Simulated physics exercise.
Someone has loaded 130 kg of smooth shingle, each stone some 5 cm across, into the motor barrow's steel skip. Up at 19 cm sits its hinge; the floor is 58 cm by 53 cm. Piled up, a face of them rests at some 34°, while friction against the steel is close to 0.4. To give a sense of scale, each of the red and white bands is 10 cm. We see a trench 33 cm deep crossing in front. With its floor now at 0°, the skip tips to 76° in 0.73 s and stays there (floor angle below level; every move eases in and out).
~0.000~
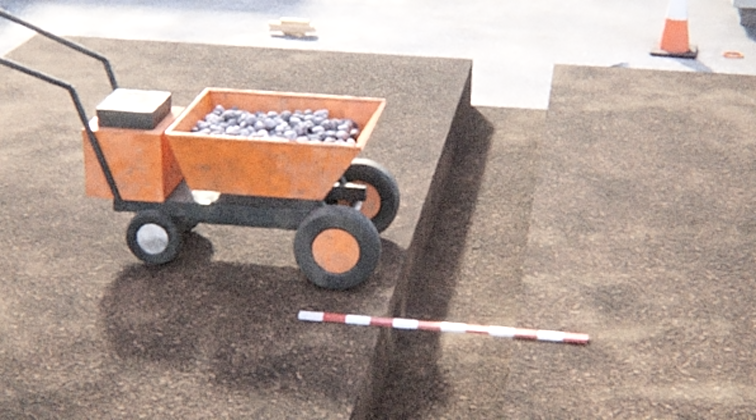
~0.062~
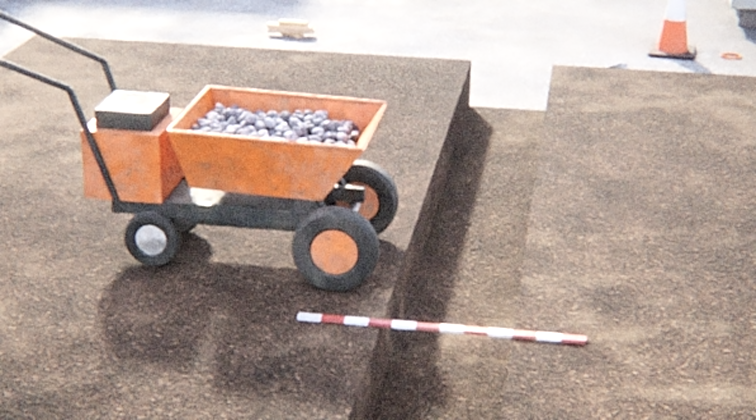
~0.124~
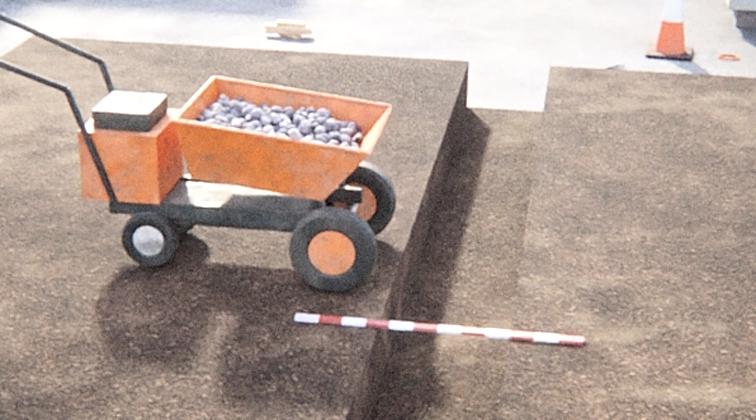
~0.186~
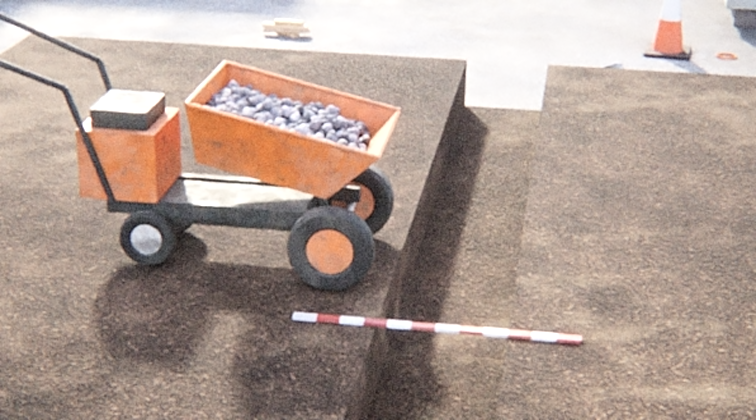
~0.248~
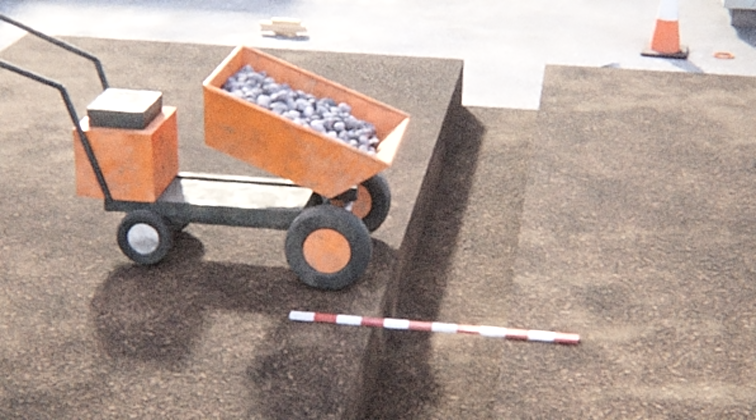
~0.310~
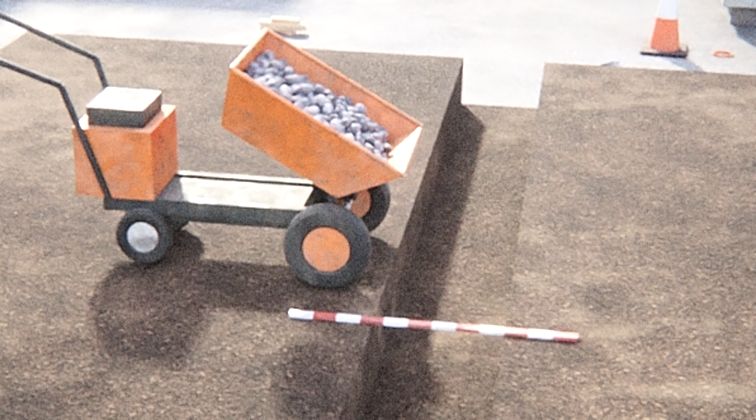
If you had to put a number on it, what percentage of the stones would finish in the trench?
I'd put it at about 64 percent.
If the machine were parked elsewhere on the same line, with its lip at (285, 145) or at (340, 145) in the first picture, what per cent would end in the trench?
Around 100% for the first place and 85% for the second.
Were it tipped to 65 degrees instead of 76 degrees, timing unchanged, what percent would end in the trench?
Then about 65 per cent.
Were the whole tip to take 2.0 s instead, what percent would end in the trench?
In that case some 85 per cent.
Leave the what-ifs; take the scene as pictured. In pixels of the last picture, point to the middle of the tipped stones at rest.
I'd point somewhere around (495, 320).
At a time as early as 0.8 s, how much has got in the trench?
Around 35 per cent of it, at that instant.
After 0.6 s the floor is at 64°; 100 % in the skip; the foremost stones are at (437, 202).
After 0.8 s the floor is at 76°; 55 % in the skip, 36 % in the trench, 9 % past the trench; the foremost stones are at (540, 270).
After 1.2 s the floor is at 76°; 8 % in the skip, 56 % in the trench, 36 % past the trench; the foremost stones are at (729, 295).
After 3.1 s the floor is at 76°; 0 % in the skip, 64 % in the trench, 36 % past the trench; the foremost stones are past the picture's edge.
